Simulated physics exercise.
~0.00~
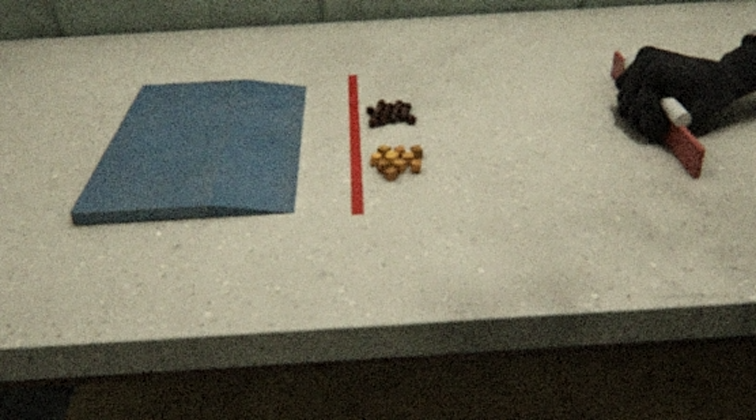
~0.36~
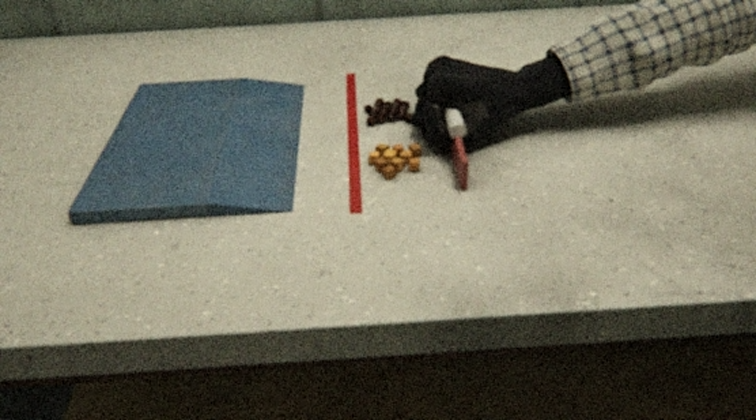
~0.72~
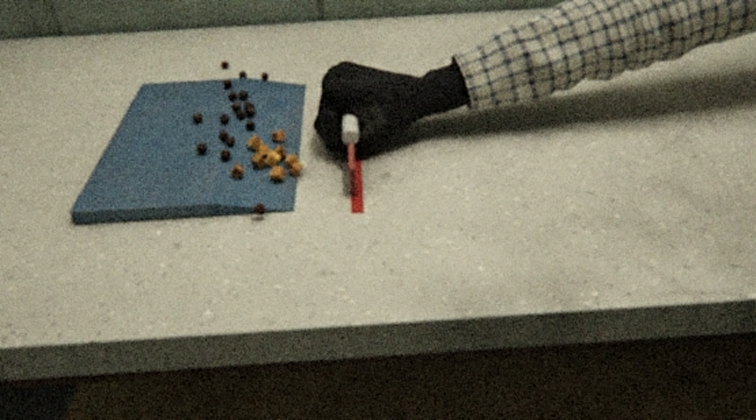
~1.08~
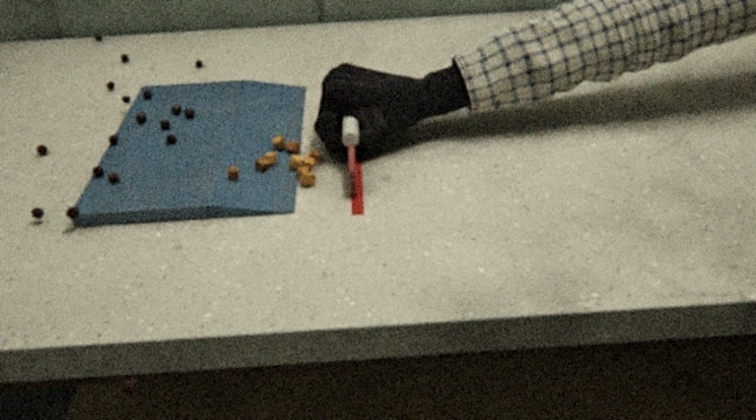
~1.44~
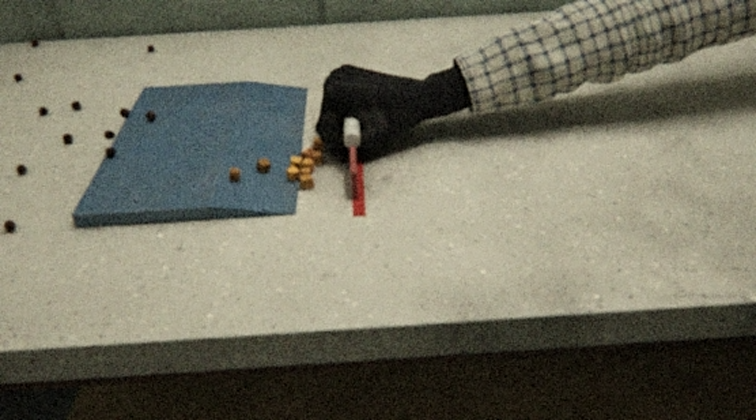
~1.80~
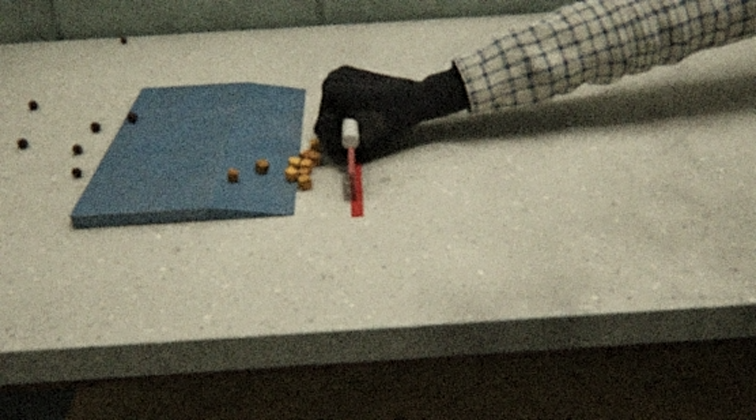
A black-gloved hand in a checked sleeve holds a red scraper with a white handle at the right of a pale speckled counter, seen from slightly above. To the left lie a low blue ramp, a strip of red tape, and two small piles, dark round beads behind and golden-brown cubes nearer. The hand sweeps the scraper left, pushing both piles, and stops at the tape. The pieces scatter onto the ramp. The dark beads roll up and beyond it, several leaving view, while the cubes slow, some slipping back, and rest around the ramp's lower right edge.
